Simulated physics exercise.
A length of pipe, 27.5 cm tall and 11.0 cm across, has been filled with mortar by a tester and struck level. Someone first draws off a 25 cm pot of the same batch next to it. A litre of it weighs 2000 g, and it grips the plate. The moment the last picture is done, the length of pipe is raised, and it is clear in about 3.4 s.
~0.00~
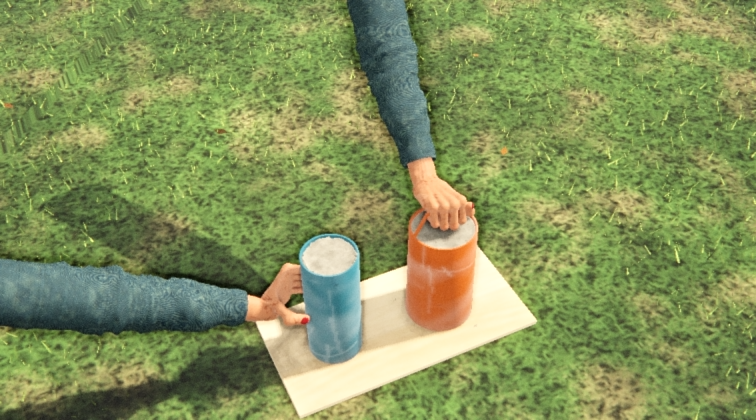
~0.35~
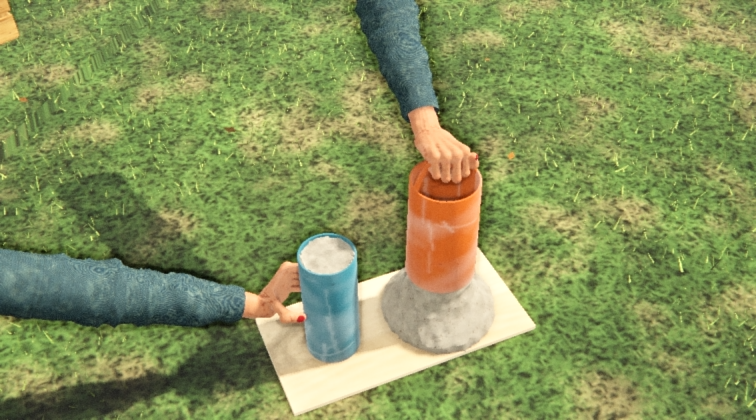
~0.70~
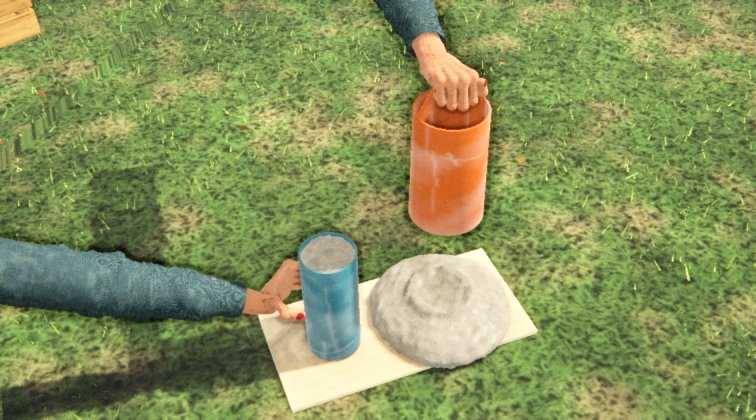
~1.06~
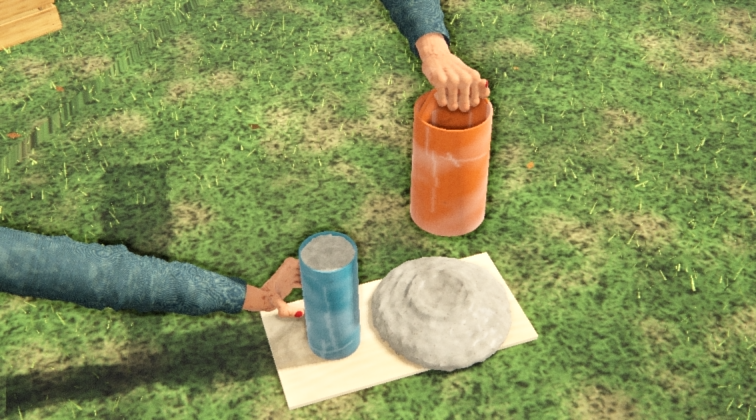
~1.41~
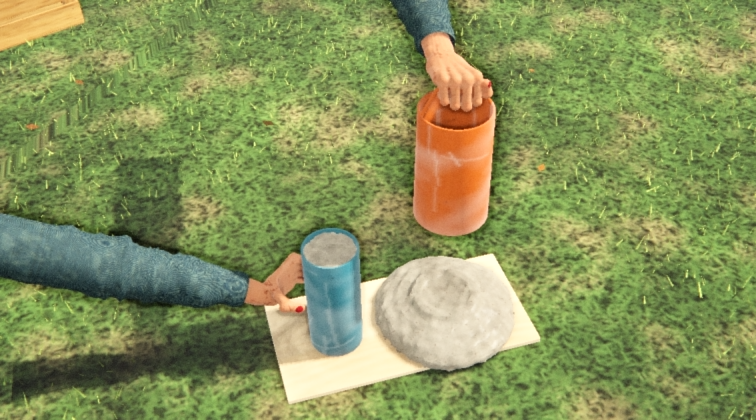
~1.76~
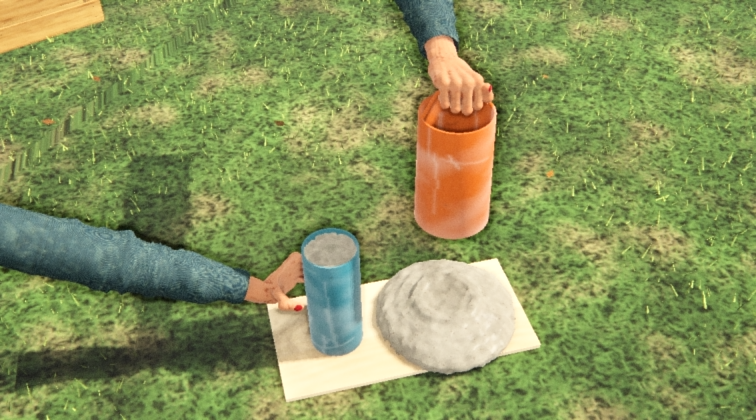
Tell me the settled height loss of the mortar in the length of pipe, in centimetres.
Roughly 18 cm.
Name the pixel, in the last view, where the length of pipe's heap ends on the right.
Somewhere near (397, 336) in pixels.
After 2.6 s, the length of pipe is up 6.3 cm; the mortar has come down 9.2 cm to 18 cm and is 23 cm wide.
After 3.5 s, the length of pipe is up 18 cm; the mortar has come down 18 cm to 9.9 cm and is 27 cm wide.
After 4.3 s, the length of pipe is up 28 cm; the mortar has come down 18 cm to 9.9 cm and is 27 cm wide.
After 5.3 s, the length of pipe is clear; the mortar has come down 18 cm to 9.8 cm and is 27 cm wide.
After 5.8 s, at rest, the length of pipe is clear; the mortar has come down 18 cm to 9.8 cm and is 27 cm wide.
